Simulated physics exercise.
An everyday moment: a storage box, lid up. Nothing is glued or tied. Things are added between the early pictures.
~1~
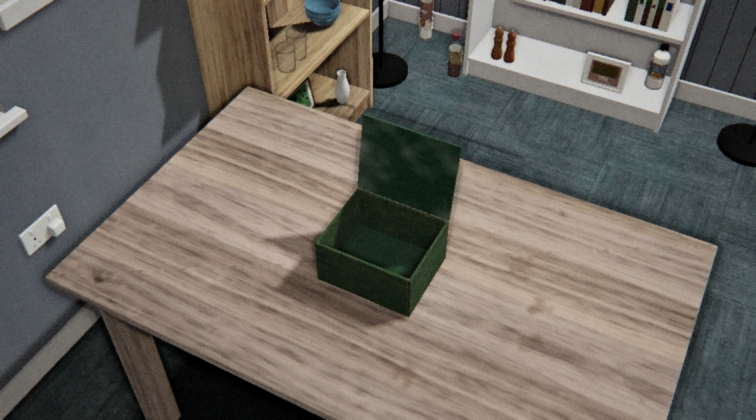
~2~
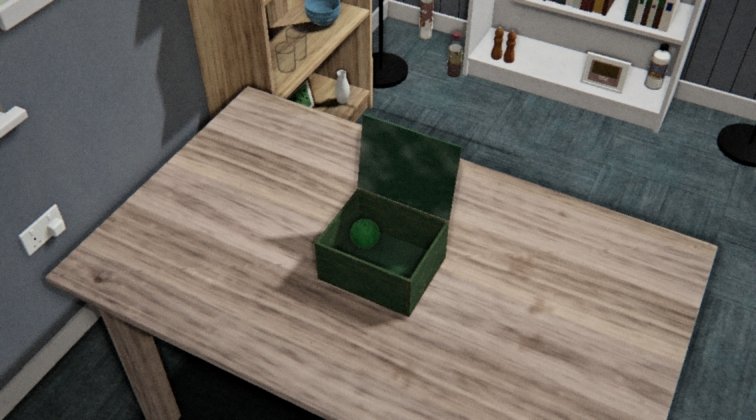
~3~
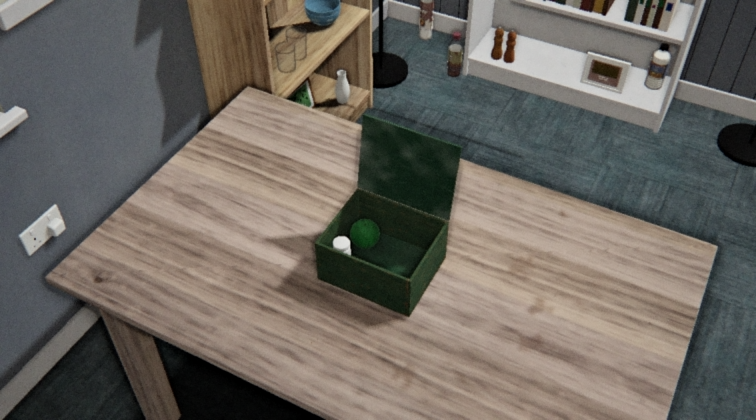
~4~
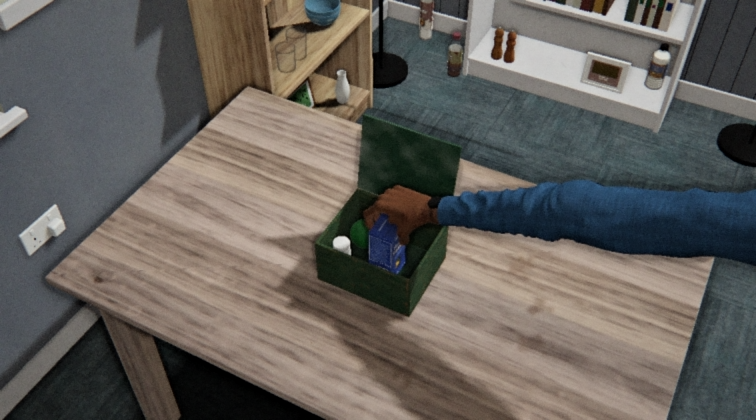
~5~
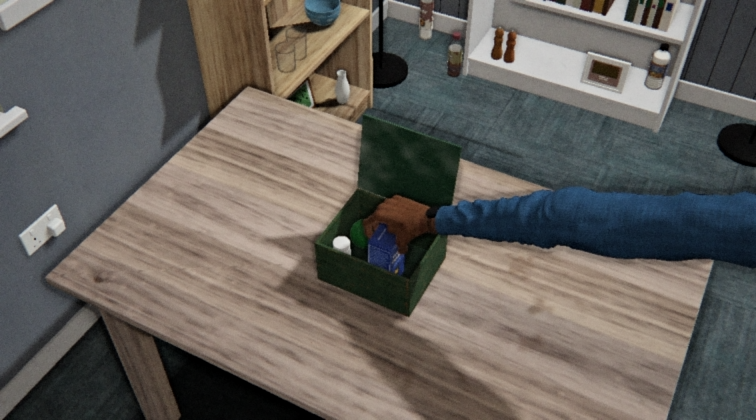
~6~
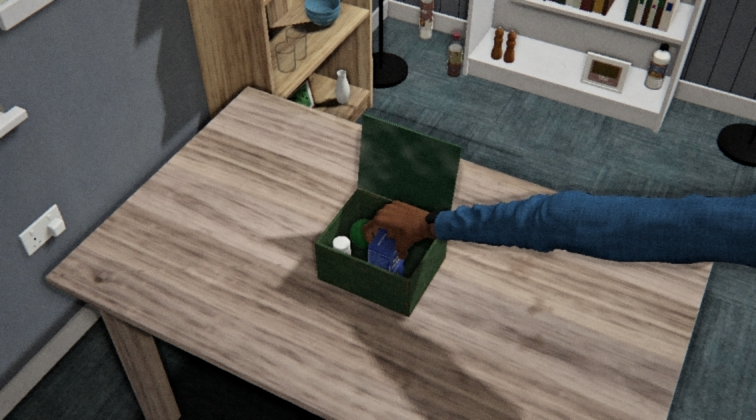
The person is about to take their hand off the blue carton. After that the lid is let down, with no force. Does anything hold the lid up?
It stays ajar.
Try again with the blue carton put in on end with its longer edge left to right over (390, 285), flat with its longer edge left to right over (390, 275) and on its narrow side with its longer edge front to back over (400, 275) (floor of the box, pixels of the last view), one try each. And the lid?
In the first case it will not close; in the second case it shuts flat; in the third case it sits on the rim.
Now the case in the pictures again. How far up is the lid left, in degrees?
About 14°.
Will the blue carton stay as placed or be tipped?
It stays as placed.
Then, 1.40 s after the last picture, lid 72° above the rim.
Then, 1.80 s after the last picture, lid 44° above the rim.
At rest, lid 13° above the rim; all 3 in place. Seen from the same camera at the end, blue carton near (386, 262).
